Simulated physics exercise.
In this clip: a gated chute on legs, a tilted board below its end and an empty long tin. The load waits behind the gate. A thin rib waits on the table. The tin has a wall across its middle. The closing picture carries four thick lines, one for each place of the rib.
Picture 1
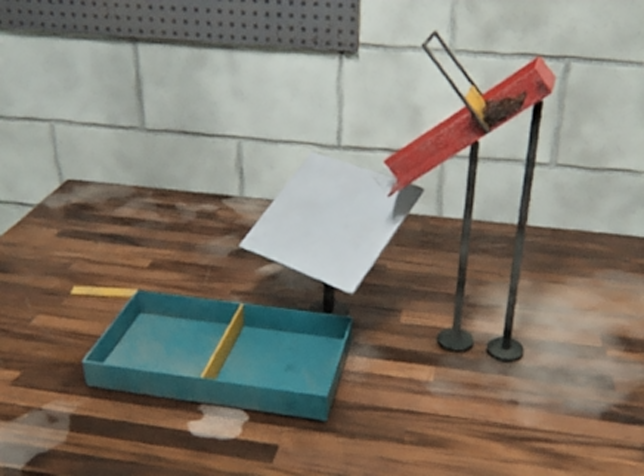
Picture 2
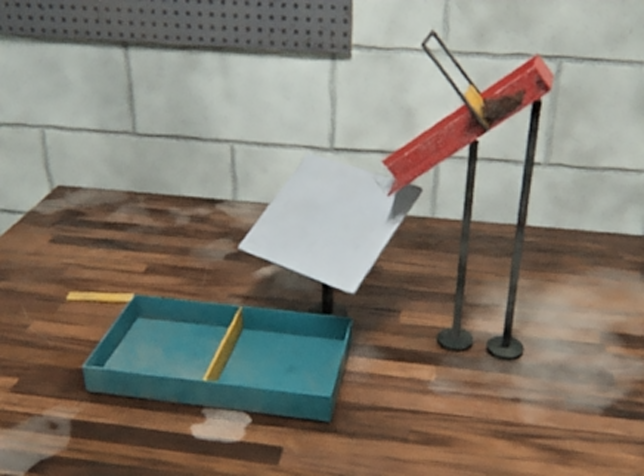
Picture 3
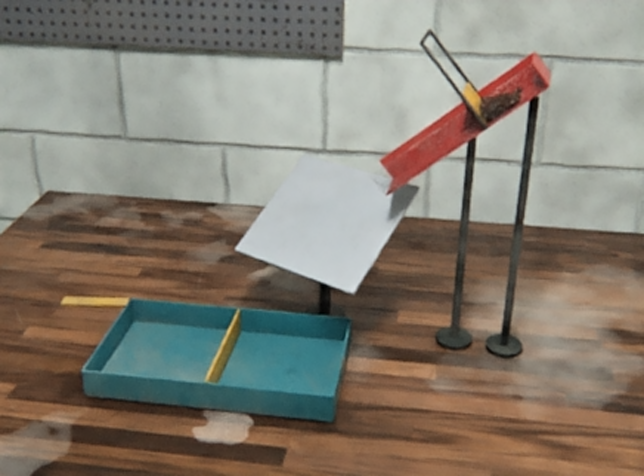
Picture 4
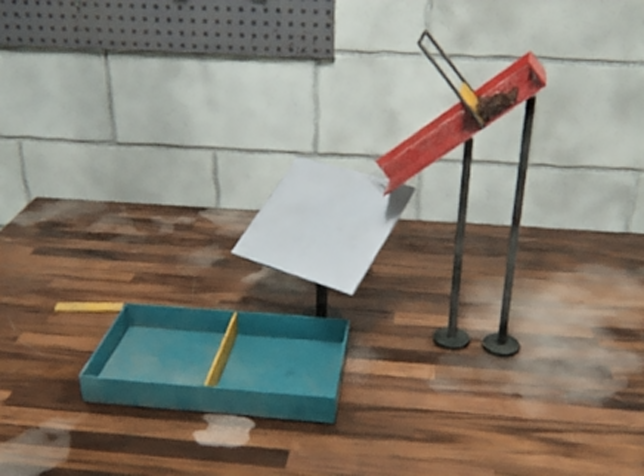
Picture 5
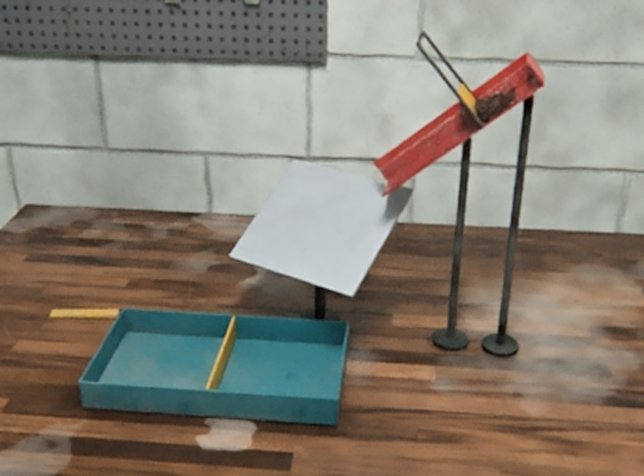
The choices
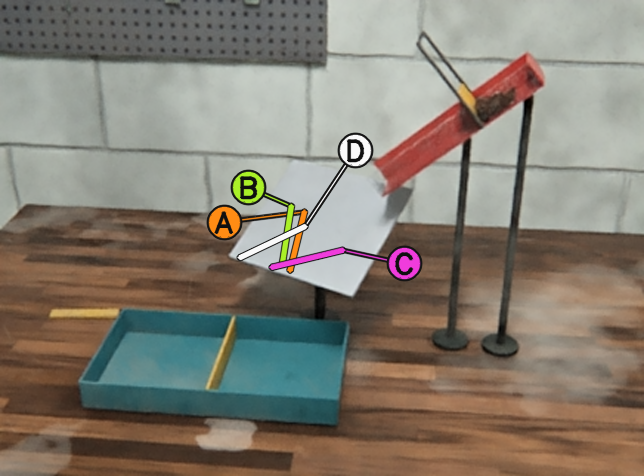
On a wooden table before a pale block wall, a red chute on black legs holds a dark load behind its gate, above a tilted grey board and an empty divided teal tin; only the view shifts slightly.
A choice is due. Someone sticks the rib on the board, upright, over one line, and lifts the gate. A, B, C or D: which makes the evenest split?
Take D.
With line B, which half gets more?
The right half.
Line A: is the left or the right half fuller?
More lands on the right.
On the marked copy, line A from (304, 211) to (290, 270); line B from (291, 206) to (282, 263); line C from (342, 250) to (272, 267); line D from (304, 226) to (240, 257).
With A, of what is caught, just a few in the left half, almost all in the right.
With B, of what is caught, just a few in the left half, almost all in the right.
With C, of what is caught, almost all in the left half, about a tenth in the right.
With D, of what is caught, roughly two thirds in the left half, roughly a third in the right.
